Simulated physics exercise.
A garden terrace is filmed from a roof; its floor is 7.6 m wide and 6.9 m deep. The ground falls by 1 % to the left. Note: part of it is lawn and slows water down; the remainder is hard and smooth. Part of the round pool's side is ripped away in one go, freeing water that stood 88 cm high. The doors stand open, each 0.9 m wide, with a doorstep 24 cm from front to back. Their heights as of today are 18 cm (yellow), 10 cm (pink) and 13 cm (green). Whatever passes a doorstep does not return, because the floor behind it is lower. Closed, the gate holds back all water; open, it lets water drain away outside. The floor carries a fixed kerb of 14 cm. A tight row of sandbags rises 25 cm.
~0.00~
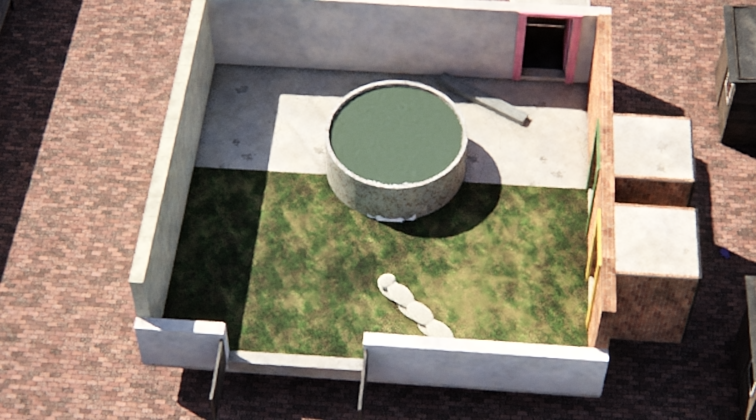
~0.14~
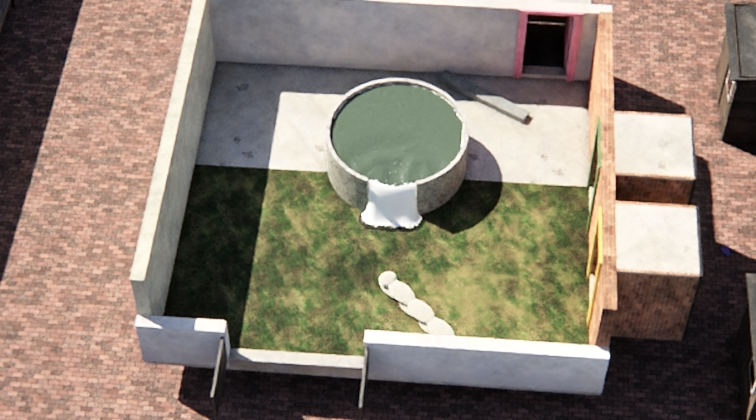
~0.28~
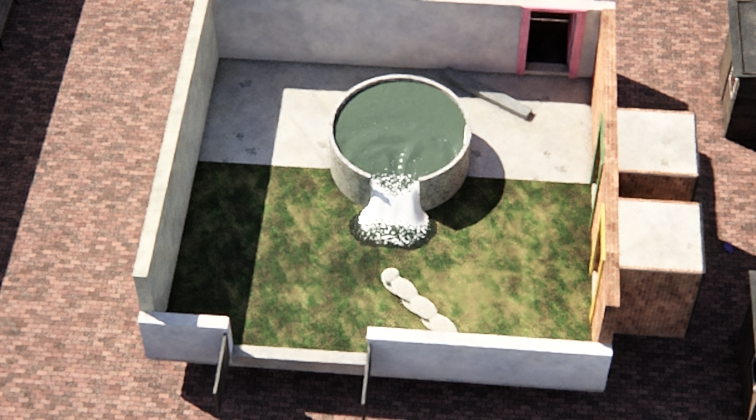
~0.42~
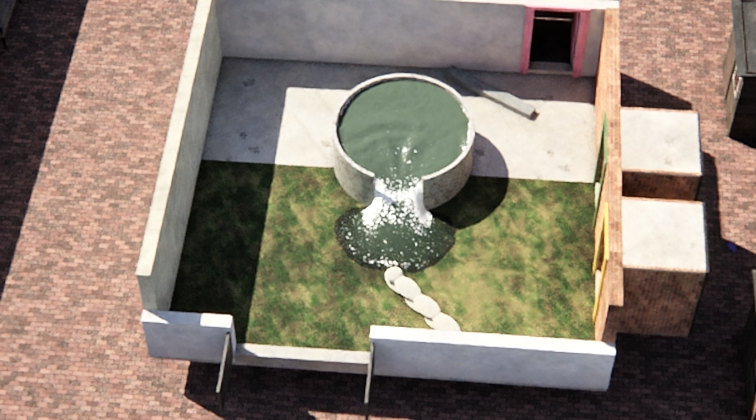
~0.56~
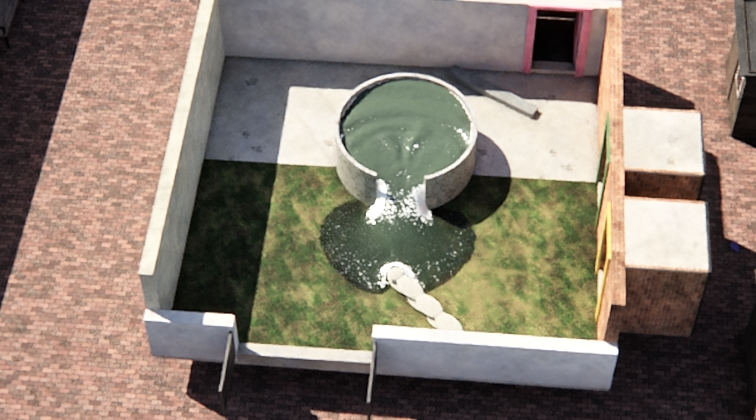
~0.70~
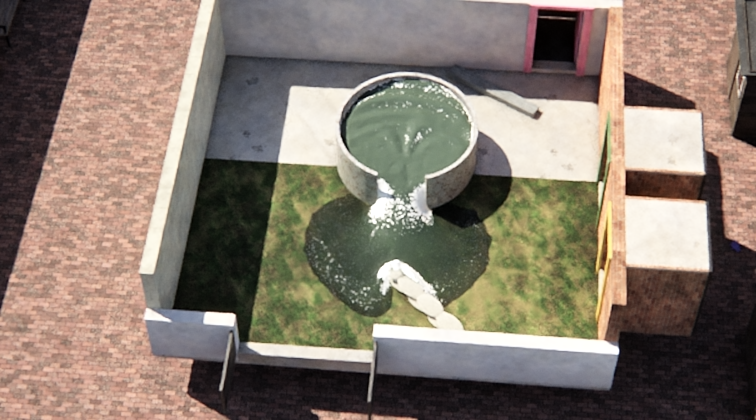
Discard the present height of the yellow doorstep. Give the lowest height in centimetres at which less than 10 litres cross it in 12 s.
About 13 cm.
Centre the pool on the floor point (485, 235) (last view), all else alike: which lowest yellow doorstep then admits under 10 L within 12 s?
That setup calls for roughly 22 cm.
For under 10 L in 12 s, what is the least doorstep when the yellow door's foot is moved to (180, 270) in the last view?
Roughly 7.5 cm.
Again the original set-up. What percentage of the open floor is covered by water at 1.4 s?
I'd say near 25 percent is wet.
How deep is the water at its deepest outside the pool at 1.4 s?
I'd estimate roughly 46 cm.
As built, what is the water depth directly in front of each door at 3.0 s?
Lab note, cm: Yellow 14; pink 0; green 0.
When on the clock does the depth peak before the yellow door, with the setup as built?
It peaks at about 3.2 s.
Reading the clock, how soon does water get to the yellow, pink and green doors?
Yellow at 2.8 s, pink at 7.0 s and green at 4.0 s.
After 1.4 s water covers 25 % of the floor, deepest (46 cm) near (405, 214); it has not reached the yellow door.
After 3.0 s water covers 45 % of the floor, deepest (32 cm) near (587, 365); 14 cm at the yellow door, 0 litres in over its 18 cm doorstep.
After 12.0 s water covers 95 % of the floor, deepest (13 cm) near (489, 84); 7 cm at the yellow door, 0 litres in over its 18 cm doorstep.
At the yellow door as built, the water arrived by 2.8 s and peaked near 17 cm at 3.2 s.
With a doorstep of 11.5 cm, 19 litres would have come in within the 12 s; with 15.5 cm, 2 litres. So under 10 litres takes about 13 cm.
